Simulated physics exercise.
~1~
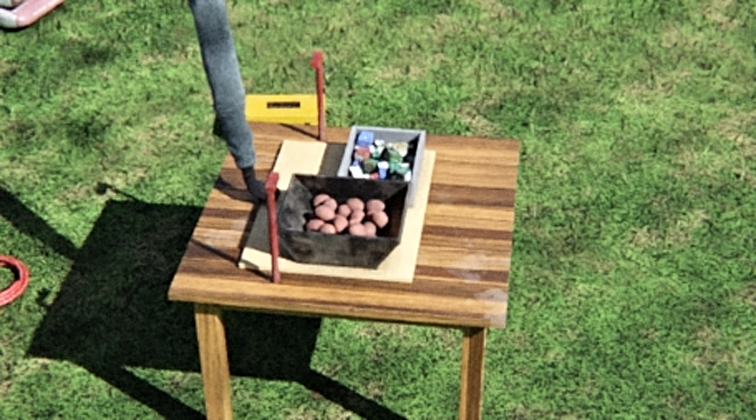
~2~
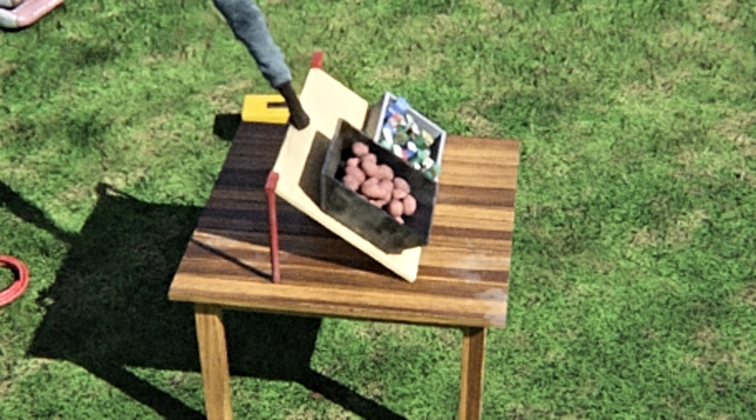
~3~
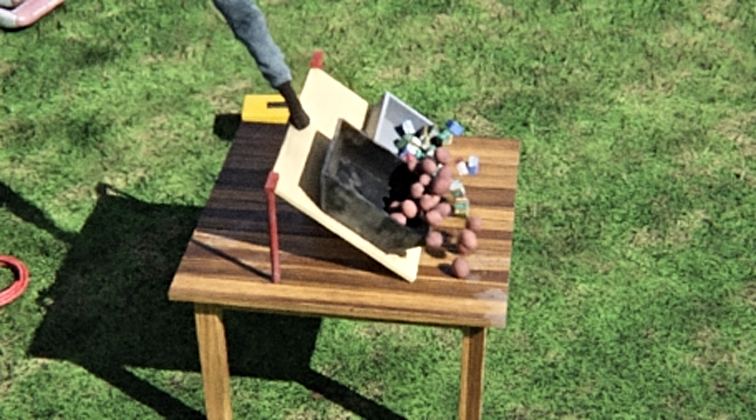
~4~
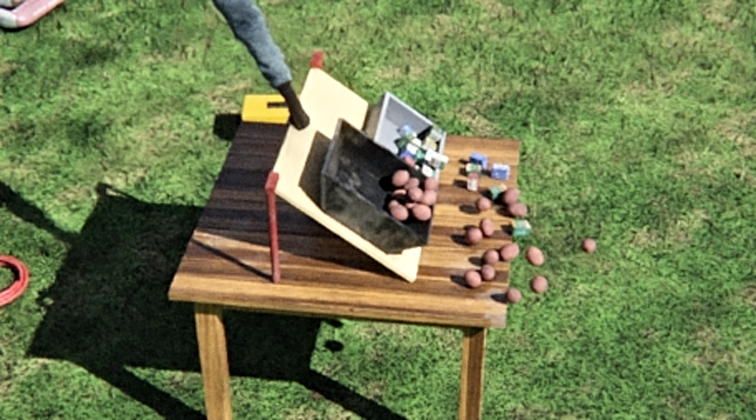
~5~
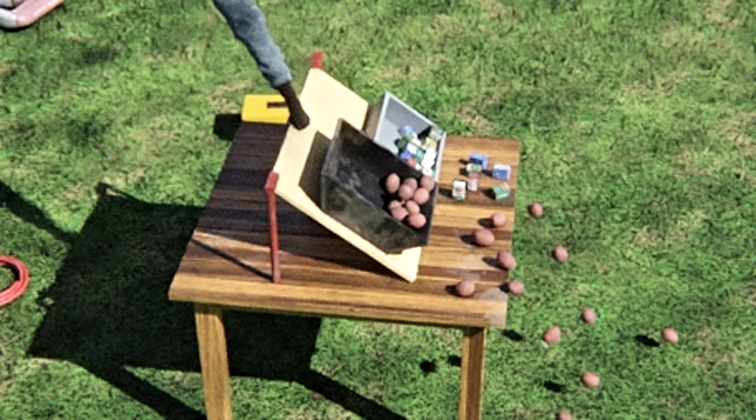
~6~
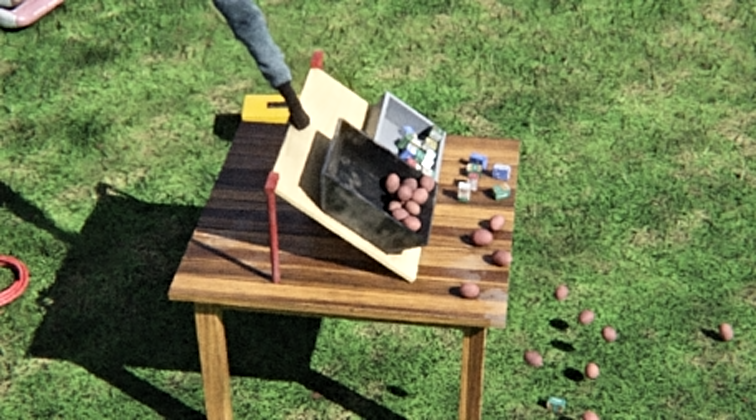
On a wooden table on a lawn, a grey arm jerked up the left end of a board, tipping its two open tubs rightward; potatoes and small cartons spilled out, some landing on the grass, while others stayed in the tilted tubs.
